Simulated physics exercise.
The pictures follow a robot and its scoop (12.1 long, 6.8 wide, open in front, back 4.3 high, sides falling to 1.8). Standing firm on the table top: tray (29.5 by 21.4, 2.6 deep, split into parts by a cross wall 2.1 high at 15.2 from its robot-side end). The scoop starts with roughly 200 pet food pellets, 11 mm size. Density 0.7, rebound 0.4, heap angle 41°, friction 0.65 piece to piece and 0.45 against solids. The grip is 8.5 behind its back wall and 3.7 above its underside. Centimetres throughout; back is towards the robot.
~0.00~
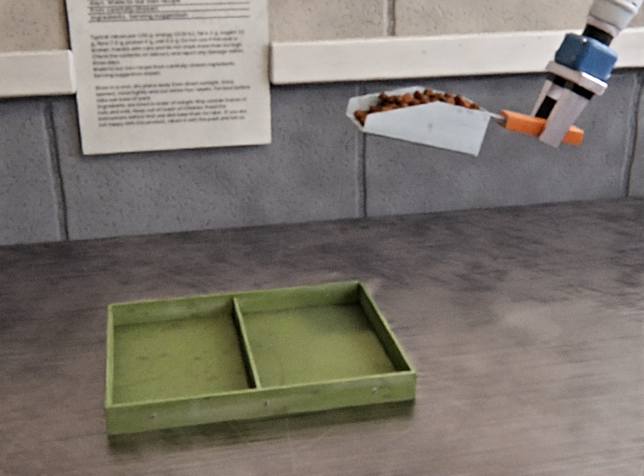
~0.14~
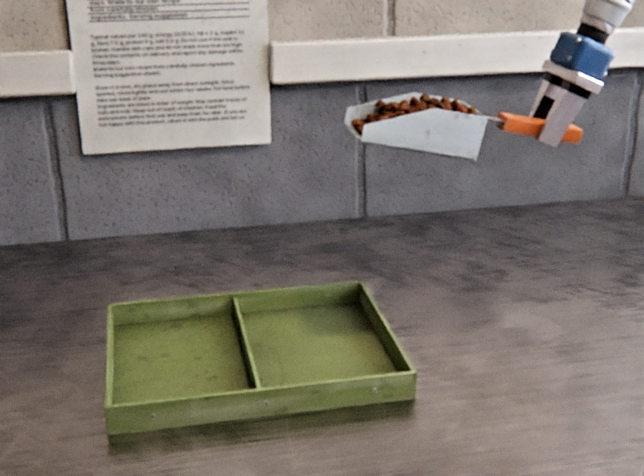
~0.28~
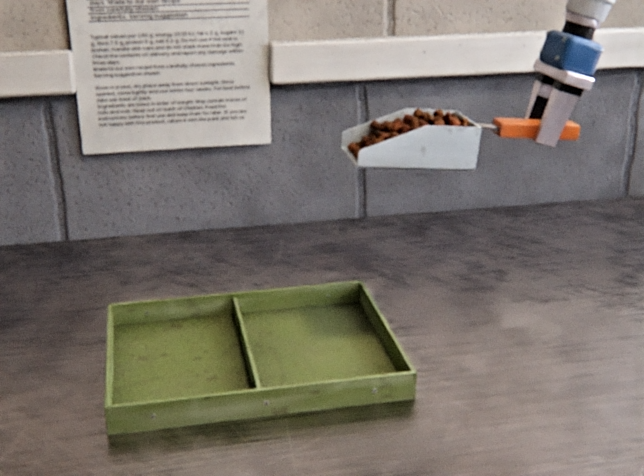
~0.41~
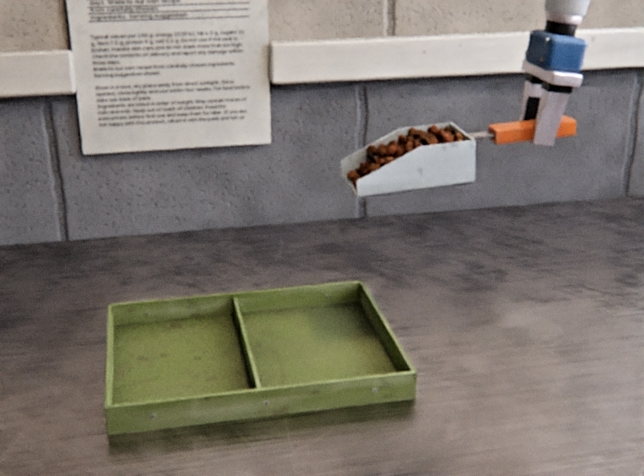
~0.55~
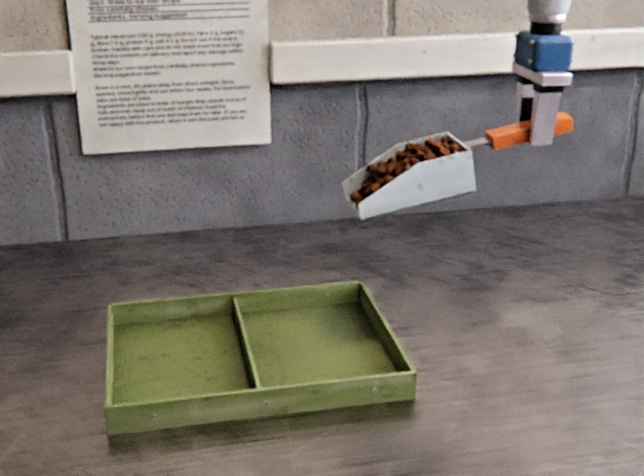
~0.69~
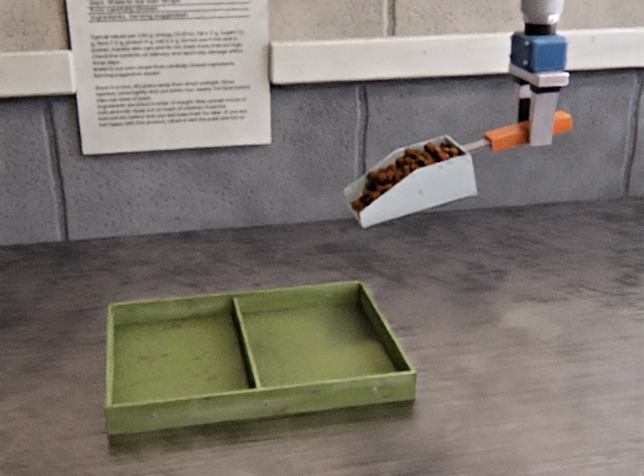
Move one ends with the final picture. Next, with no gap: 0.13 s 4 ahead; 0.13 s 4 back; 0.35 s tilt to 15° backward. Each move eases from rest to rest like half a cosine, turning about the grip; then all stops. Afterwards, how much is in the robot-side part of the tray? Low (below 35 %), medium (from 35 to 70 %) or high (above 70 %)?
A medium share, from 35 to 70 %, ends in the robot-side part of the tray.
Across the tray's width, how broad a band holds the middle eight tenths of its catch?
Roughly 10 cm.
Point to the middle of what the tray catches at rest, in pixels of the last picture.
Near (287, 349).
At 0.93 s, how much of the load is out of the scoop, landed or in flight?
Near 40 per cent so far.
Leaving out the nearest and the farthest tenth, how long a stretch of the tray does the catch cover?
About 8 cm.
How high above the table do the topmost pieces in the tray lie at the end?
Roughly 2.5 cm.
By 0.93 s, tilted 13° forward, highest piece 21 above the table; 121 on the scoop, 79 in flight or on a rim.
By 1.18 s, tilted 7° backward, highest piece 25 above the table; 103 on the scoop, 90 in the robot-side part, 2 in the far-side part, 5 in flight or on a rim.
By 1.50 s, tilted 15° backward, highest piece 28 above the table; 101 on the scoop, 96 in the robot-side part, 3 in the far-side part.
By 2.55 s, tilted 15° backward, highest piece 28 above the table; 101 on the scoop, 96 in the robot-side part, 3 in the far-side part.
Final count, 101 on the scoop, 96 in the robot-side part, 3 in the far-side part. That is 48 % in the robot-side part of the tray.
